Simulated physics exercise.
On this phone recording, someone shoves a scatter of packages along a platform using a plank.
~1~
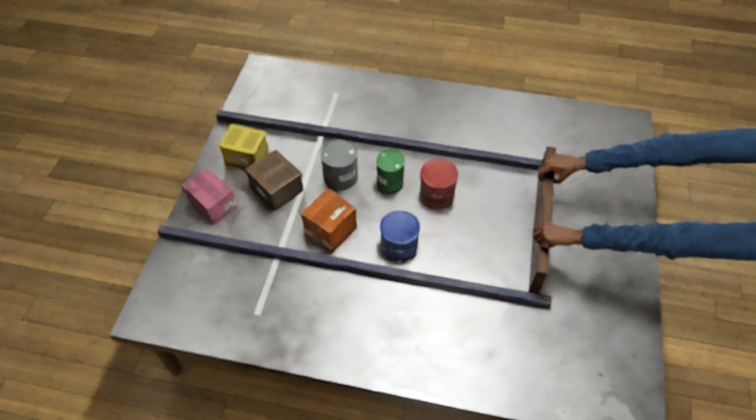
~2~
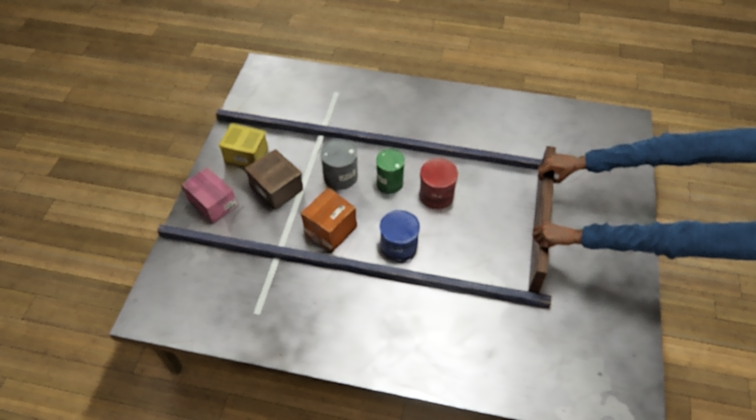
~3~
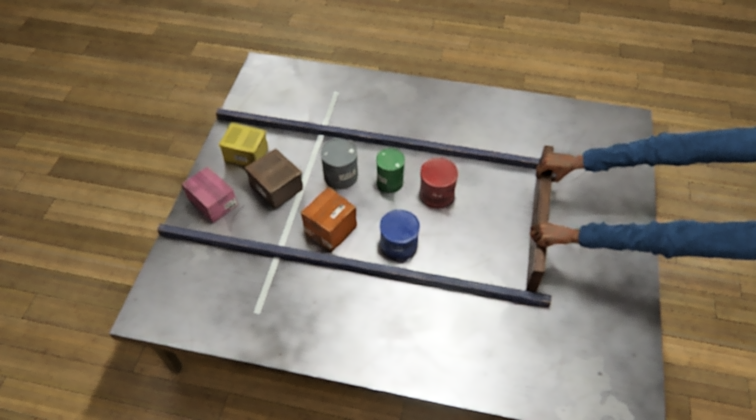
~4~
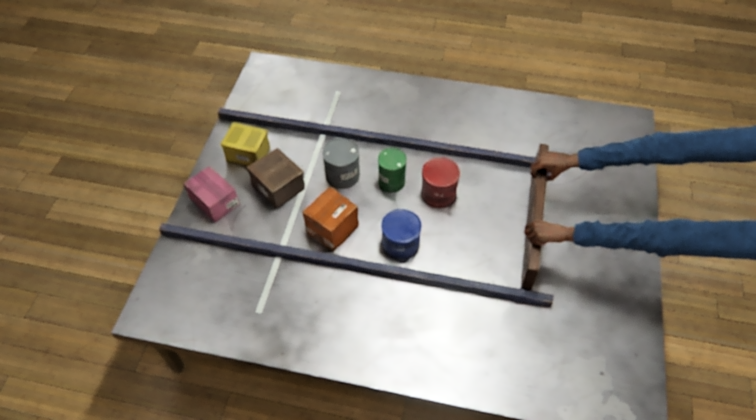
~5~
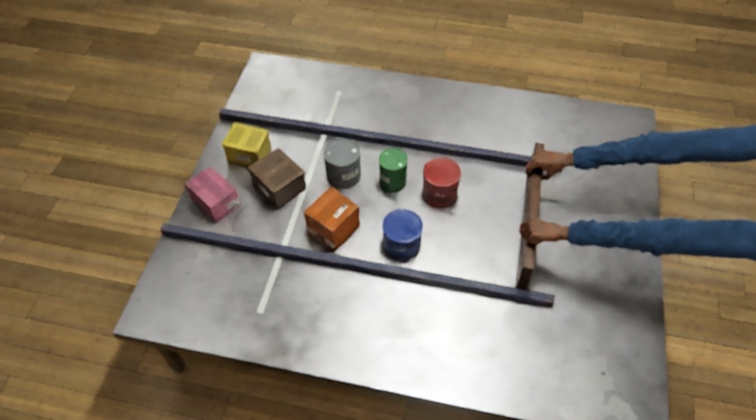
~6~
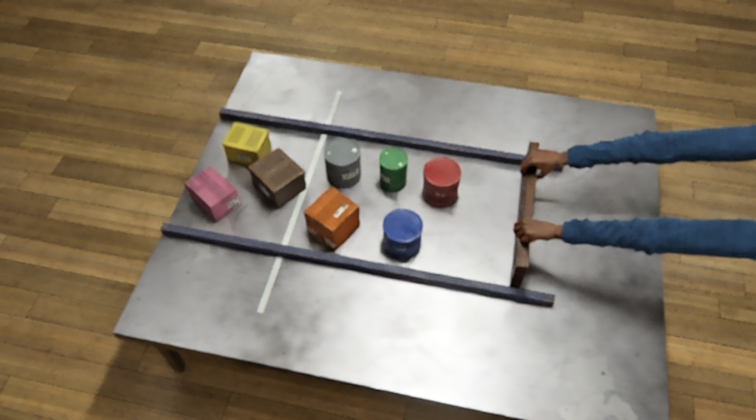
To begin with, two hands grip a brown plank at the right of a gray platform, where boxes and round containers in several colours sit scattered between two dark rails. The hands then slide the plank slowly a short way left, a gap remaining before the red pail, while the packages stay practically still.
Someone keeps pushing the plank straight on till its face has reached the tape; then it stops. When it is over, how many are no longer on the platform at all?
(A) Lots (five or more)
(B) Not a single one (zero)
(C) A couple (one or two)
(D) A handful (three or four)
(B) Not a single one (zero).
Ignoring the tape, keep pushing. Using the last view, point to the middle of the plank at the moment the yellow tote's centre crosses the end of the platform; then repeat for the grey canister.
I reckon its middle sits around (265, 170) and then around (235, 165).
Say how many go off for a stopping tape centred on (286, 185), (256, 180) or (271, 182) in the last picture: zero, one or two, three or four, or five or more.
Well, it comes out as none, 1 or 2 and one to two, in that order.
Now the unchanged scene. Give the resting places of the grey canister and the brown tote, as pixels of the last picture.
Final spots - grey canister (262, 133), brown tote (238, 168).
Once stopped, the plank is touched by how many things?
Count: 2.
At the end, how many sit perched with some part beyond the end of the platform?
The total would be 1.
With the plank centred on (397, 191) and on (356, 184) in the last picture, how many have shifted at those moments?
5 at one spot and 6 at the other.
Early on, none off yet; pink parcel at rest near (213, 194); yellow tote at rest near (248, 146); brown tote at rest near (279, 178).
A while later, none off yet; pink parcel at rest near (213, 194); yellow tote at rest near (248, 146); brown tote moving near (277, 179).
Finally, the number that fall off is zero.
